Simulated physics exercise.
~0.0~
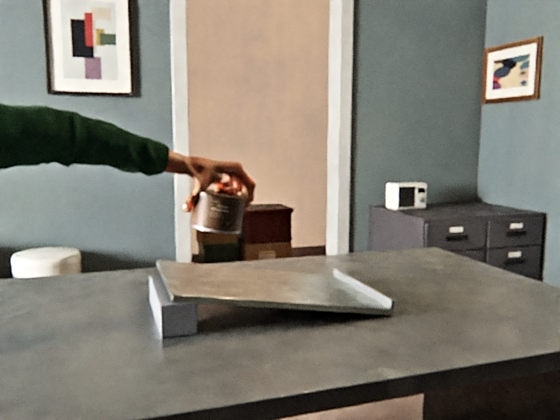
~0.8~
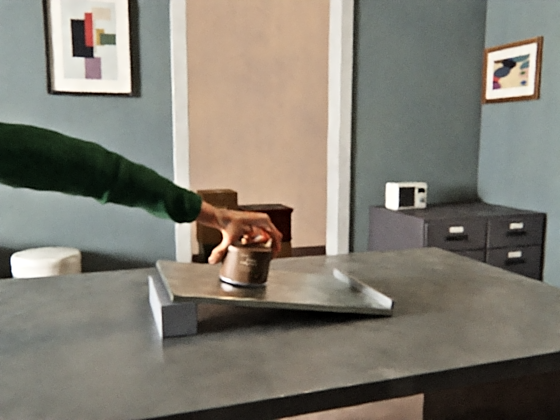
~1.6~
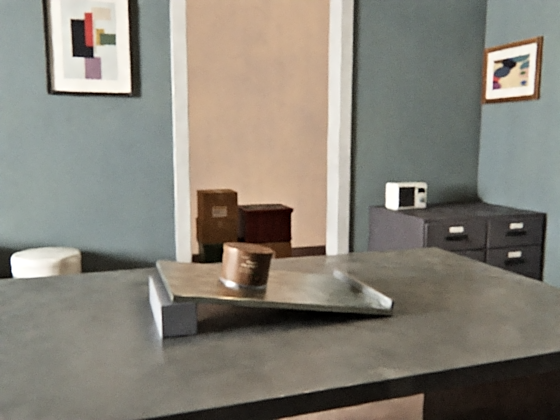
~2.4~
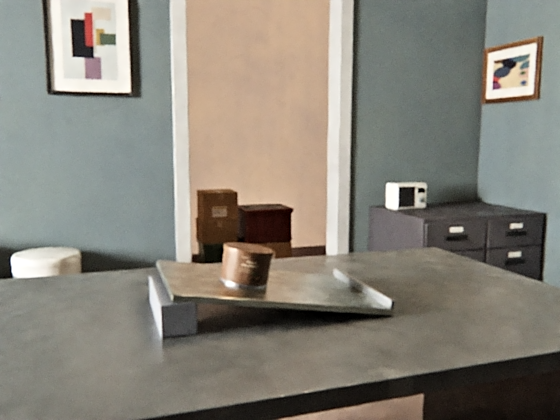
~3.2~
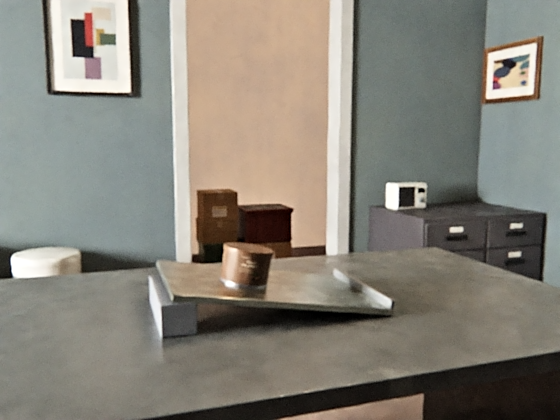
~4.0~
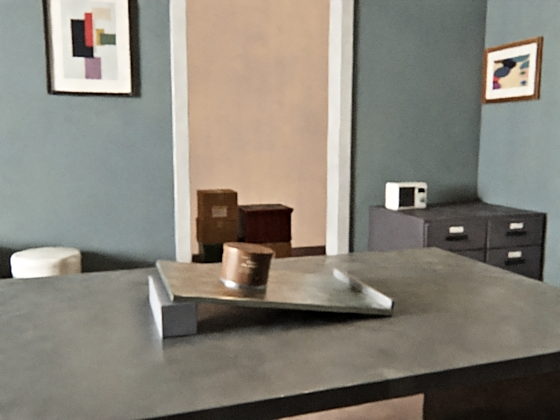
A brown tub is lowered by a hand onto a tilted board and stays there.
